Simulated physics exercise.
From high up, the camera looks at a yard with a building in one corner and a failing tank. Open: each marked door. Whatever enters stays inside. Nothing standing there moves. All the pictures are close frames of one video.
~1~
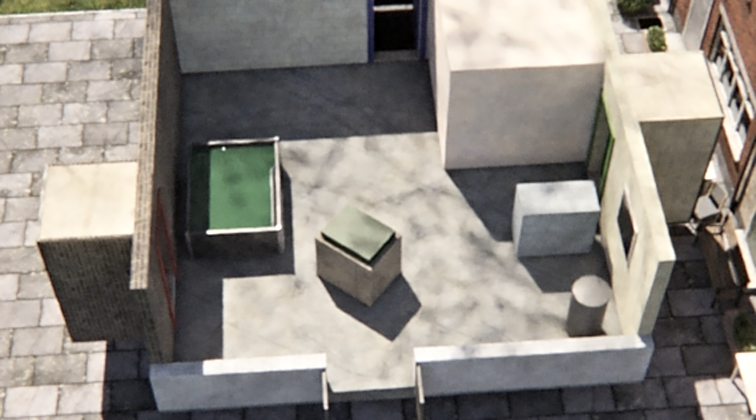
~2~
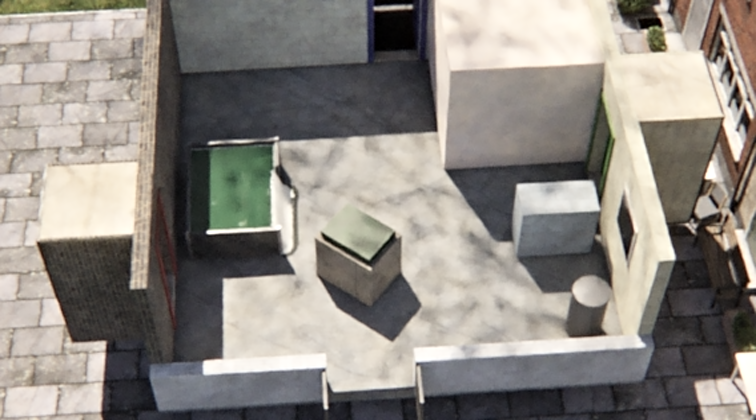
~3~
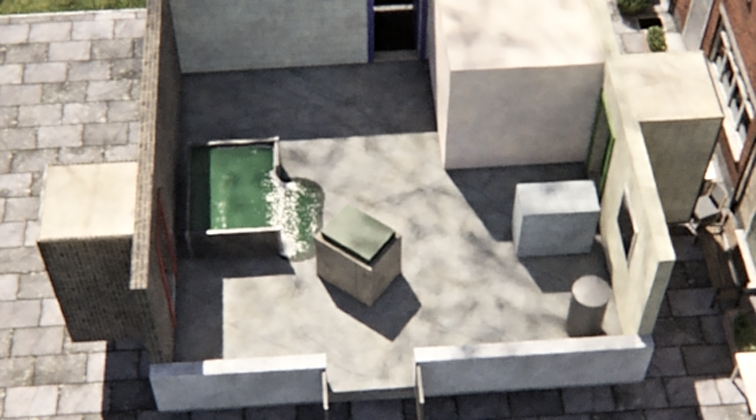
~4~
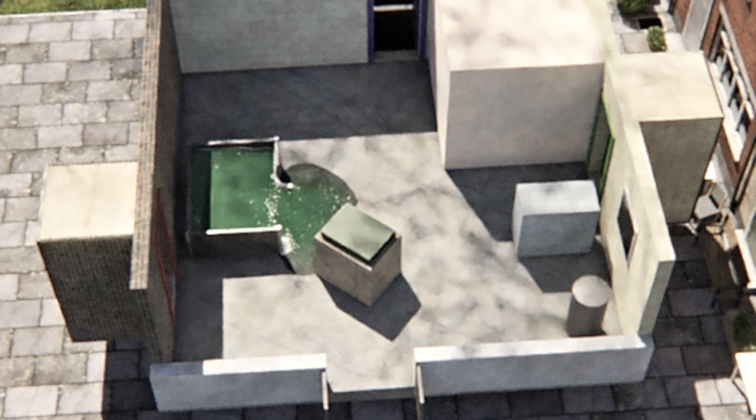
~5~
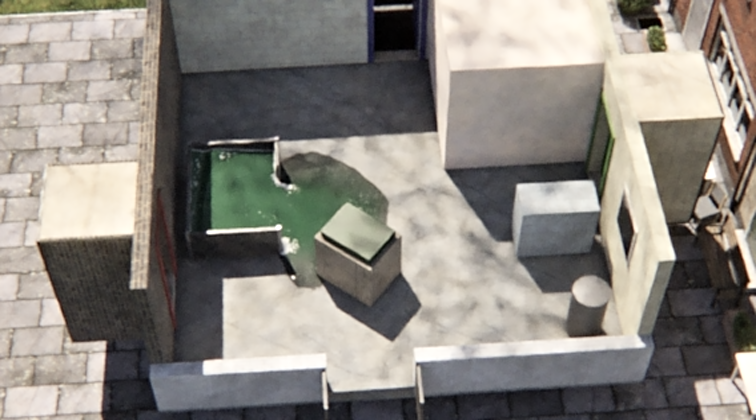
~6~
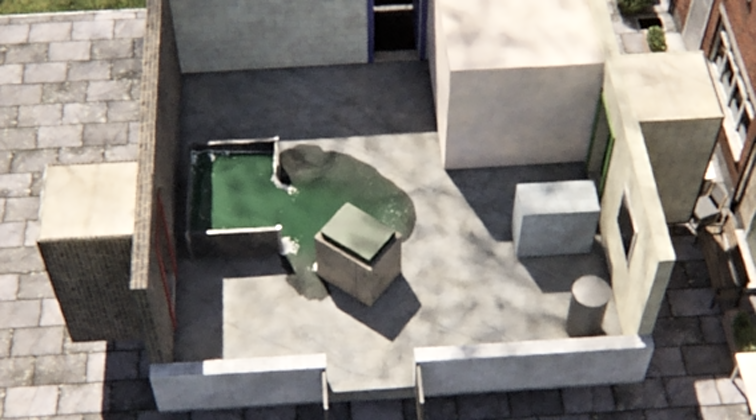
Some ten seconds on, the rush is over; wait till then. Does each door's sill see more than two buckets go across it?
One by one: The green door will count as flooded; the blue door will count as flooded; the red door will not count as flooded.
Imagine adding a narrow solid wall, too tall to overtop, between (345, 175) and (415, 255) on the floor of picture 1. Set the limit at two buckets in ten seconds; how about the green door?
Well, the green door misses the limit, I'd say.
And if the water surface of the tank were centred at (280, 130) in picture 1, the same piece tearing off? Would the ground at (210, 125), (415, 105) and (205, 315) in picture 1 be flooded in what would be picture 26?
Spared, soaked, spared.
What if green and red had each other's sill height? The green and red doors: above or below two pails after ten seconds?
The green one remains below the limit and the red one remains below the limit.
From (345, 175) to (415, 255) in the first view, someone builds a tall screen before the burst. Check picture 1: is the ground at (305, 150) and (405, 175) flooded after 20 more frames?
First point soaked, second point spared.
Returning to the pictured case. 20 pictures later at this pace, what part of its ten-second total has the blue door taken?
I'd put it at 5 percent.
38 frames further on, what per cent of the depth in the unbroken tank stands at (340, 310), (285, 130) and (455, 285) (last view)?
First spot 2 %, second 2 %, third 2 %.
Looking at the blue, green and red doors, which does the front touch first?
I'd go with the door marked green.
A moment on, water covers 25 % of the floor; the green door not reached, the blue door not reached, the red door not reached.
Next, water covers 45 % of the floor; the green door under two buckets in, the blue door not reached, the red door not reached.
Then, water covers 55 % of the floor; the green door far over two buckets in, the blue door under two buckets in, the red door wet at the sill, nothing in.
Later, water covers 70 % of the floor; the green door far over two buckets in, the blue door over two buckets in, the red door wet at the sill, nothing in.
In the end, water covers 95 % of the floor; the green door far over two buckets in, the blue door over two buckets in, the red door wet at the sill, nothing in.
